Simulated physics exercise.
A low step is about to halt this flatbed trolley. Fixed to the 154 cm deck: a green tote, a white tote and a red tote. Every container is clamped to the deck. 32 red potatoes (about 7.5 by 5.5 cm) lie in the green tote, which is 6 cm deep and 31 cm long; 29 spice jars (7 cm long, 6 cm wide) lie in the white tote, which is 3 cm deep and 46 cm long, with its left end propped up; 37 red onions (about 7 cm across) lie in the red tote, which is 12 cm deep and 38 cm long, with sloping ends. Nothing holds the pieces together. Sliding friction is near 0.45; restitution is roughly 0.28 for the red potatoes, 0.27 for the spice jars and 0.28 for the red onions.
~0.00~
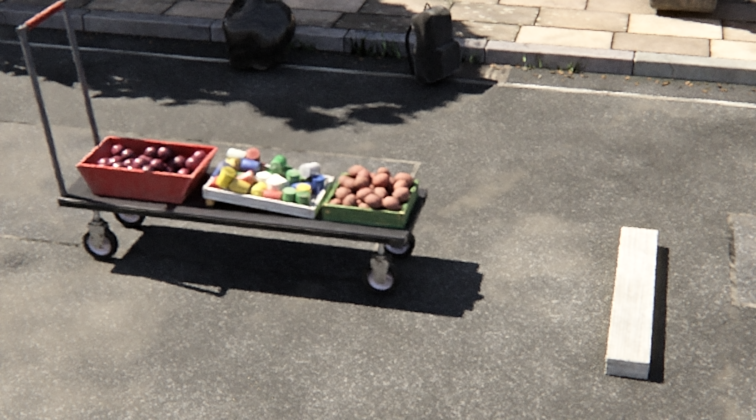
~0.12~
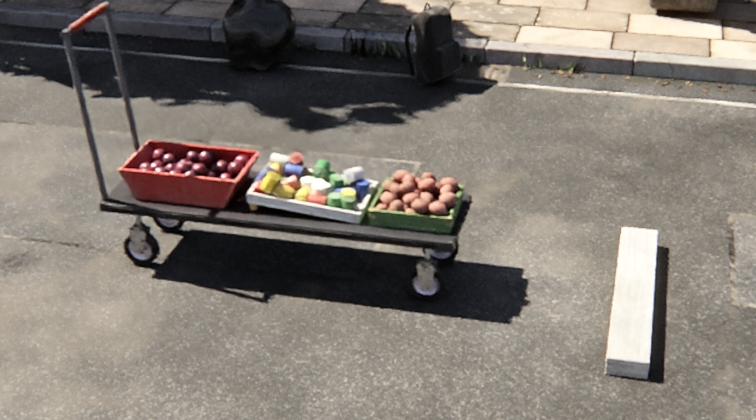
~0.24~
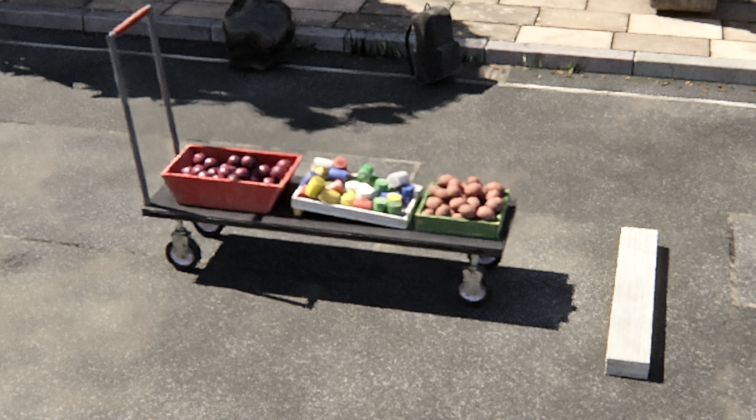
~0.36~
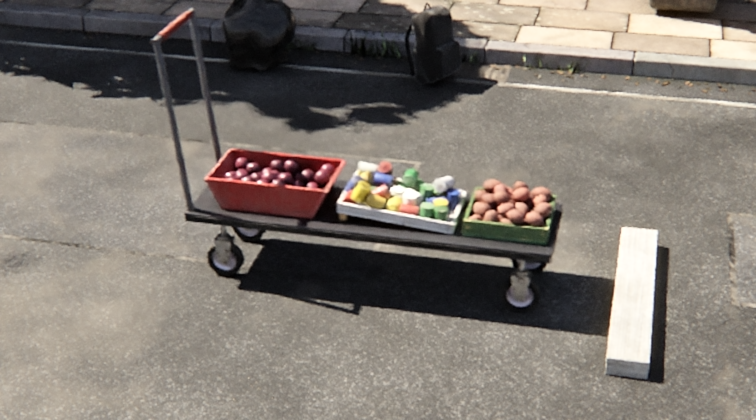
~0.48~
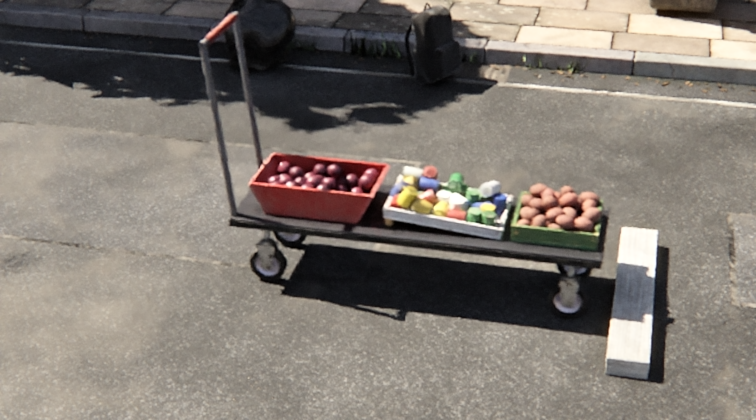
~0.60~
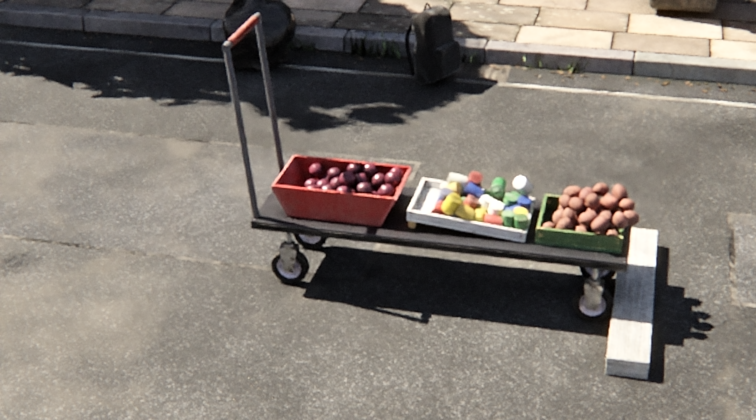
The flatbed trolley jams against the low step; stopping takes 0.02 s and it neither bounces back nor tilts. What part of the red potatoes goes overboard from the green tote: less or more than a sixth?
It sheds more than a sixth of them.
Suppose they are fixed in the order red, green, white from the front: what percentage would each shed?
Then green tote 30, white tote 20, red tote 0 per cent.
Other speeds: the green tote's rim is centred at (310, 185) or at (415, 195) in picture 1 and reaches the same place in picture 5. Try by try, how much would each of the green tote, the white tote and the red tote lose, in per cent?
Green tote 40 then 20, white tote 20 then 20, red tote 10 then 0 per cent.
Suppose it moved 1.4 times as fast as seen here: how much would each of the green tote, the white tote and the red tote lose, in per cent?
Then green tote 40, white tote 20, red tote 10 per cent.
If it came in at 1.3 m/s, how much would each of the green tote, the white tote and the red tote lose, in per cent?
In that case green tote 30, white tote 10, red tote 0 per cent.
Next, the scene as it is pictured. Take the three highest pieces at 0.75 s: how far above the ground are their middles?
About 50 cm.
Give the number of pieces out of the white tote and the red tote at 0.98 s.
Out by then, roughly: White tote 3, red tote 0.
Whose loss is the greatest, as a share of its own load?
It is the green tote.
After 0.75 s, green tote 23 in, 9 out, white tote 26 in, 3 out and red tote 37 in, 0 out.
After 0.98 s, green tote 23 in, 9 out, white tote 26 in, 3 out and red tote 37 in, 0 out.
Outcome (at 1.48 s), green tote 23 in, 9 out, white tote 25 in, 4 out and red tote 37 in, 0 out. Asked share, 9 of 32, 28 per cent.
